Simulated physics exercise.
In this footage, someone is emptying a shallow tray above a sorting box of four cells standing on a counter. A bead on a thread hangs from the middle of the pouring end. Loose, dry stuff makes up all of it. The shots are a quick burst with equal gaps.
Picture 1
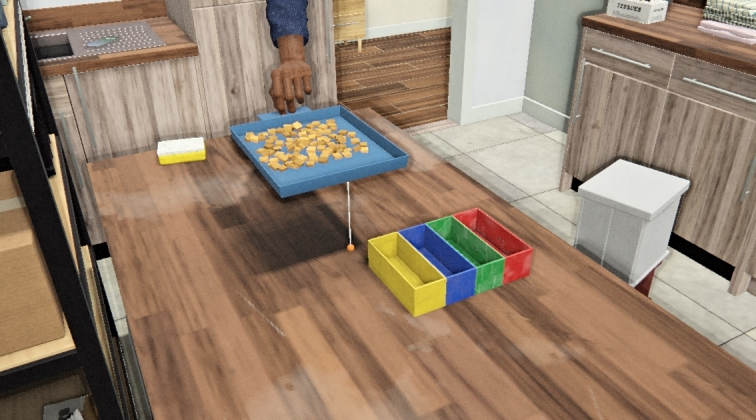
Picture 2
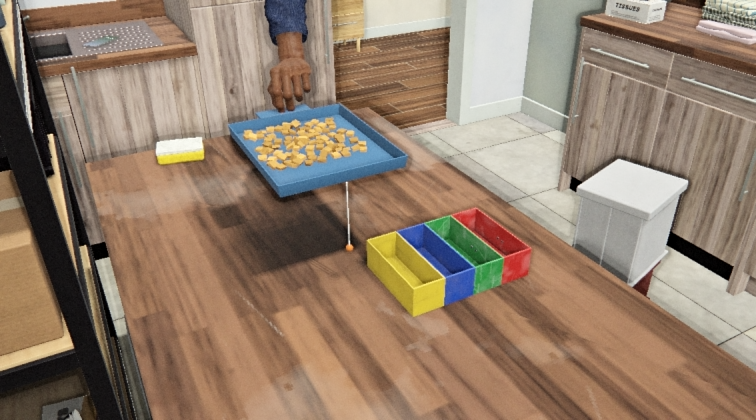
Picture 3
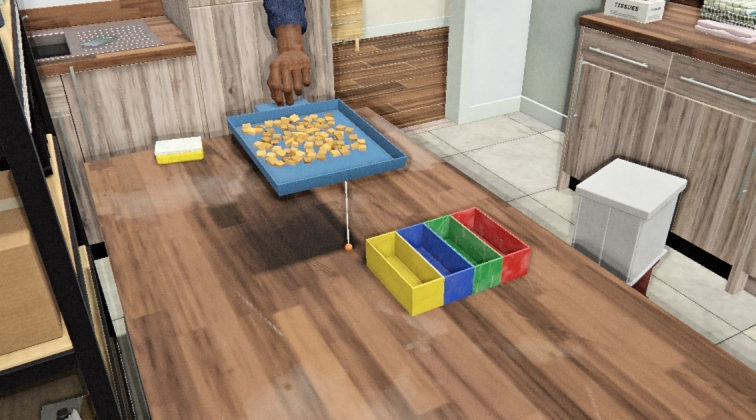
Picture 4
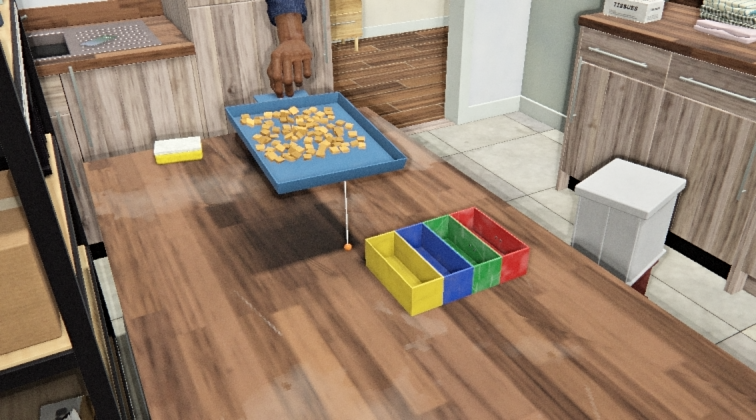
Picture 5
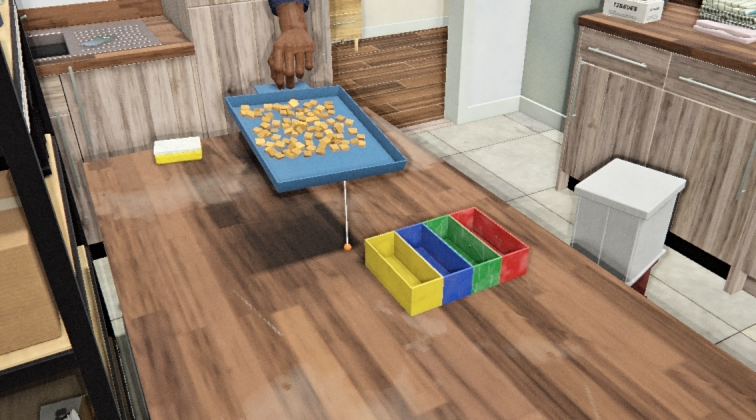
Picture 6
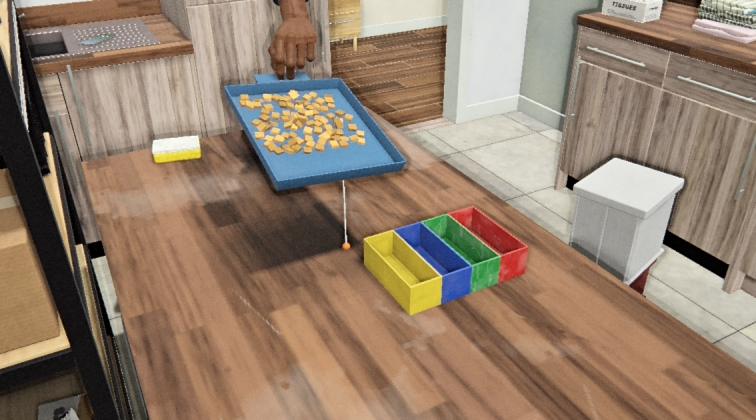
To begin with, a hand holds a blue tray of small golden cereal squares nearly level above a wooden counter, beside a yellow, blue, green and red sorting box. Then the hand gradually raises the tray's back end, tilting it toward the viewer while the pieces stay on it.
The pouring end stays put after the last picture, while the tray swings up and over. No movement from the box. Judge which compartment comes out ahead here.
I would say the yellow compartment.
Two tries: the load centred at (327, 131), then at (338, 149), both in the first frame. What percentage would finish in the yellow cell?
Estimate: 60 % first, 70 % second.
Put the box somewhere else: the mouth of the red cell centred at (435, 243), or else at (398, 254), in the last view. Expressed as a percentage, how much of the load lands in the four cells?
First placement near 100 percent, second near 80 percent.
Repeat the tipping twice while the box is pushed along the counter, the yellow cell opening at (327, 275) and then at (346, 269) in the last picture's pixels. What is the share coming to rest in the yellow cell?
0% for the first placement, 10% for the second.
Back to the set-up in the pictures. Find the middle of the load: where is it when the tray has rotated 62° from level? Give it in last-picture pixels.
The load is centred around (369, 156).
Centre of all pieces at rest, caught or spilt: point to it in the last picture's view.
The centre comes to rest close to (400, 279).
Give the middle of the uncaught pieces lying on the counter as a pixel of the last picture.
I'd put the middle at roughly (374, 298).
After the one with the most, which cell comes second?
The blue one.
Just after the last frame, tray tipped steeply; almost all on the tray; about a tenth falling or outside the box.
A moment on, tray tipped past a quarter turn; the larger part on the tray; about a tenth in the blue cell; just a few in the yellow cell; about a tenth falling or outside the box.
Further on, tray tipped past a quarter turn; roughly half in the yellow cell; roughly a quarter in the blue cell; roughly a quarter falling or outside the box.
When it is over, tray tipped past a quarter turn; roughly half in the yellow cell; roughly a quarter in the blue cell; not one in the green cell; not one in the red cell; roughly a quarter outside the box.
